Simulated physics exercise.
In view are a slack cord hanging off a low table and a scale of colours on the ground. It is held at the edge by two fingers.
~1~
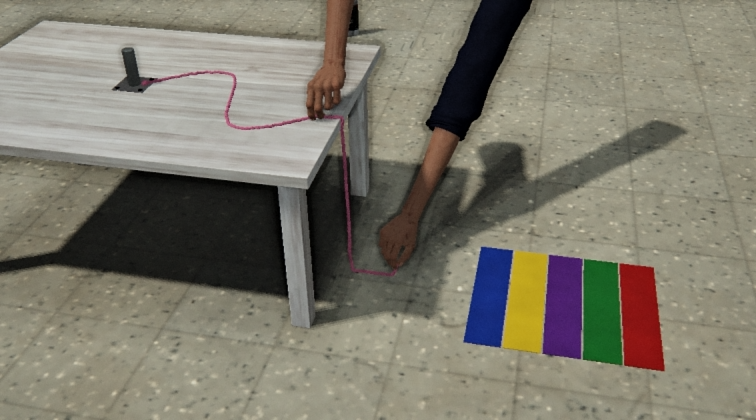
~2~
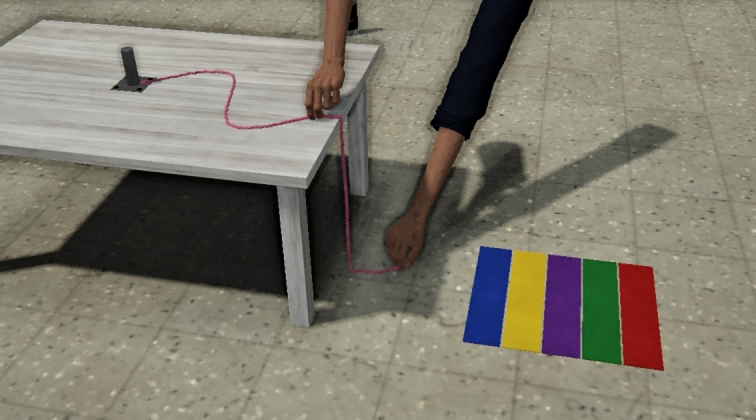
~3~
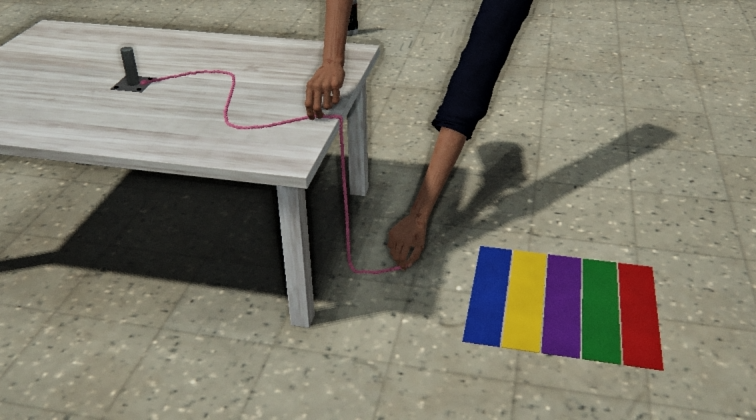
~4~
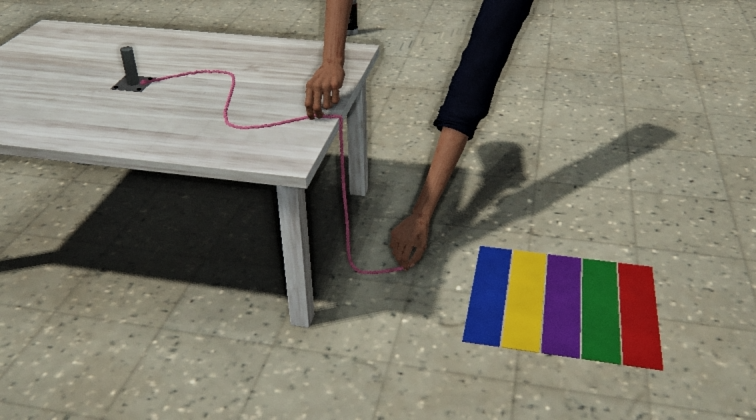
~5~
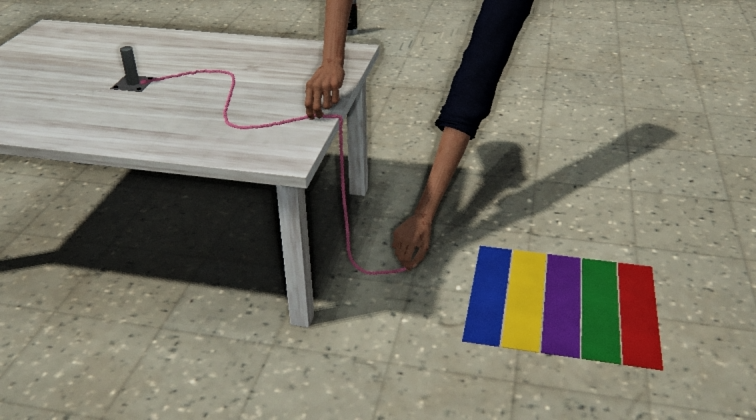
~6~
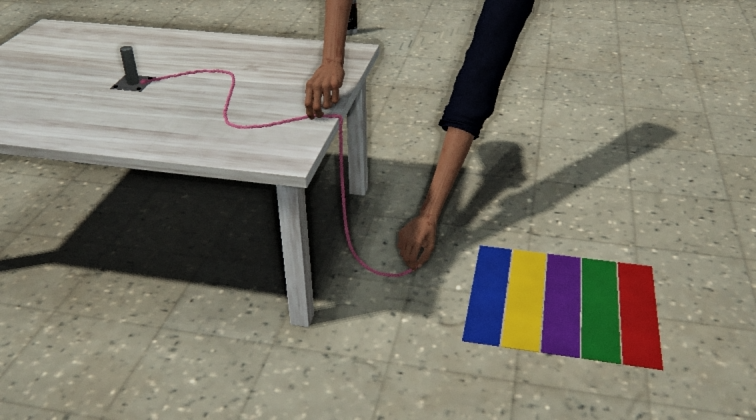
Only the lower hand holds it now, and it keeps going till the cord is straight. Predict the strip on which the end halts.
The red strip.
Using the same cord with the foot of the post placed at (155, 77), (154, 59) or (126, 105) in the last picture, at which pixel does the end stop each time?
Respectively (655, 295), (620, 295) and (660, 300).
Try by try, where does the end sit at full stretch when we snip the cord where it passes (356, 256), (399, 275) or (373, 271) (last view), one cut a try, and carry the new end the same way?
I'd expect it near (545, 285) on the first try, near (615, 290) on the second and near (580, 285) on the third.
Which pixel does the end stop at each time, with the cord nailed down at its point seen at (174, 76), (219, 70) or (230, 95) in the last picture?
Roughly (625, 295), (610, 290) and (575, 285), in that order.
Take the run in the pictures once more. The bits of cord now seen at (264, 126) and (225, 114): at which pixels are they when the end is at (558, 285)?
Taking them in turn, (352, 142) and then (317, 106).
Soon after, end near (558, 285); over purple.
After that, end near (609, 291); over green.
At the stop, end near (639, 295); over red. The red one.
